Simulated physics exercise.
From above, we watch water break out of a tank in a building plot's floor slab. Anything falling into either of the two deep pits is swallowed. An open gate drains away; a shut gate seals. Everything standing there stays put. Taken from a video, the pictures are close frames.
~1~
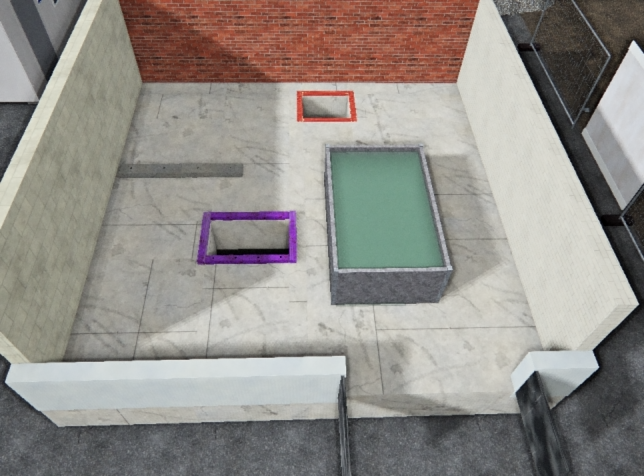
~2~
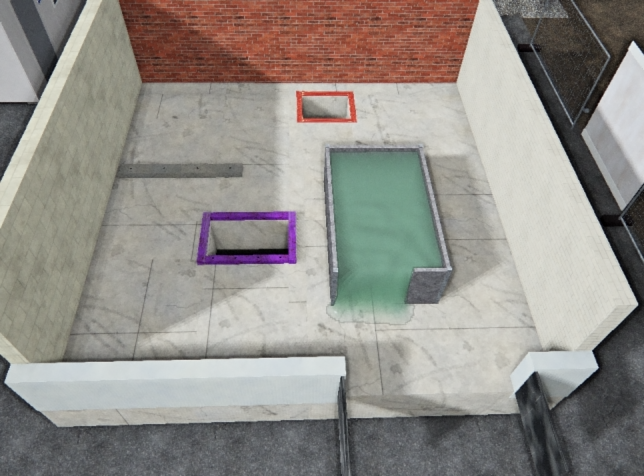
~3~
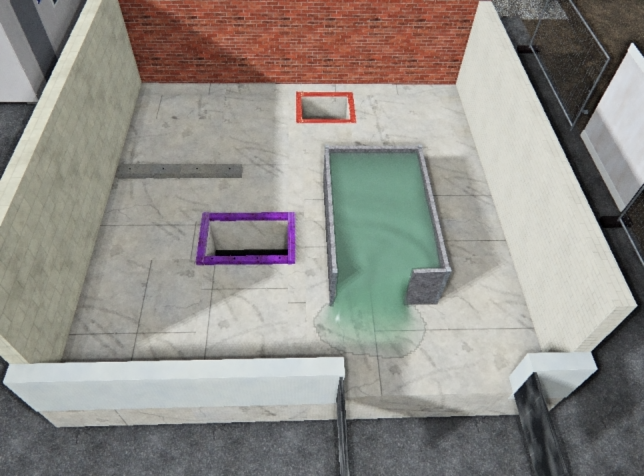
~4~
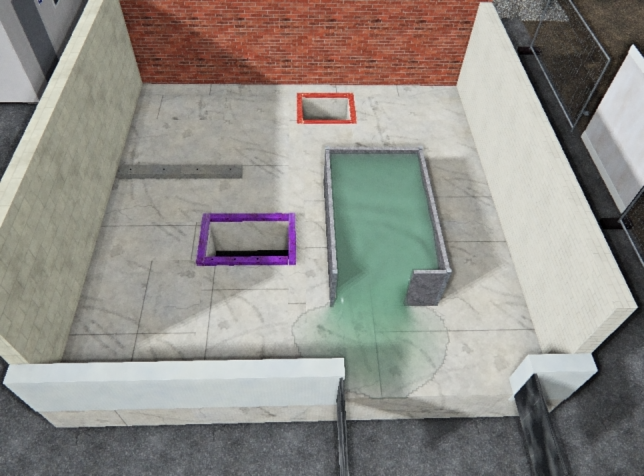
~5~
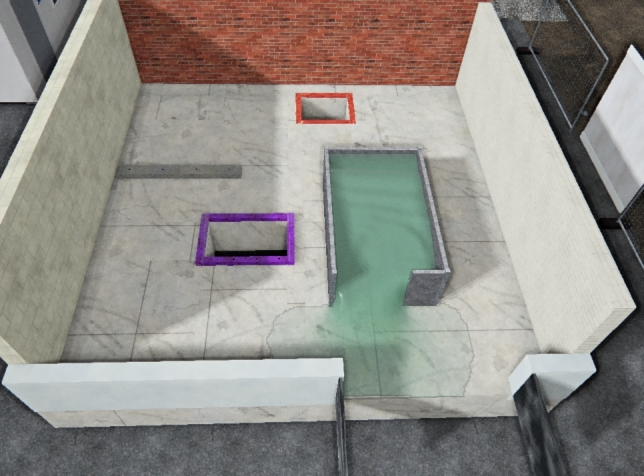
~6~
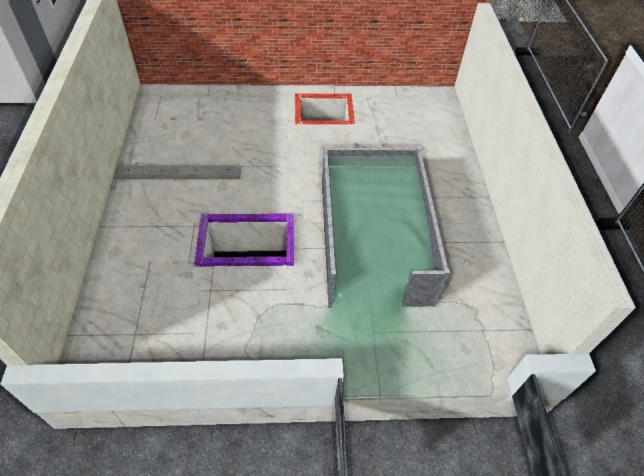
Green water poured out of a gap that opened in the near side of a raised gray tank, spreading in a widening puddle across the pale walled floor toward the front edge.
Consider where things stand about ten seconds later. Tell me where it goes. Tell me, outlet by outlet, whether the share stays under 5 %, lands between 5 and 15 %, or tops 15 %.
Outlet by outlet: The gate tops 15 %, the purple pit stays under 5 %, the red pit stays under 5 %.
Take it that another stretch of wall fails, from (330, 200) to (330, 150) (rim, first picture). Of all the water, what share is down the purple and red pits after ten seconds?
The purple pit takes 15 per cent and the red pit 12 per cent.
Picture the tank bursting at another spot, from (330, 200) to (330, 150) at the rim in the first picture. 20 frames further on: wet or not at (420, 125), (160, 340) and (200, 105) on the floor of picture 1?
Point 1: Unwetted; point 2: Inundated; point 3: Inundated.
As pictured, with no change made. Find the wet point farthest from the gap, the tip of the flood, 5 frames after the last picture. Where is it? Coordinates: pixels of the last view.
(107, 386).
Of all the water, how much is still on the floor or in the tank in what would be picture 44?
My figure is close to 46 percent.
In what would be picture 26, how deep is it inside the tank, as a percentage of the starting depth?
About 36 per cent.
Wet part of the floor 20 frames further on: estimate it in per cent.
My estimate is roughly 25 percent.
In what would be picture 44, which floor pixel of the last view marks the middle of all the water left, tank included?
Close to (281, 261).
A moment on, water covers 10 % of the floor; the gate 15 %, the purple pit 0 %, the red pit 0 %.
Next, water covers 20 % of the floor; the gate 28 %, the purple pit 0 %, the red pit 0 %.
Then, water covers 25 % of the floor; the gate 42 %, the purple pit 0 %, the red pit 0 %.
Later, water covers 35 % of the floor; the gate 55 %, the purple pit 0 %, the red pit 0 %.
In the end, water covers 40 % of the floor; the gate 63 %, the purple pit 0 %, the red pit 0 %.
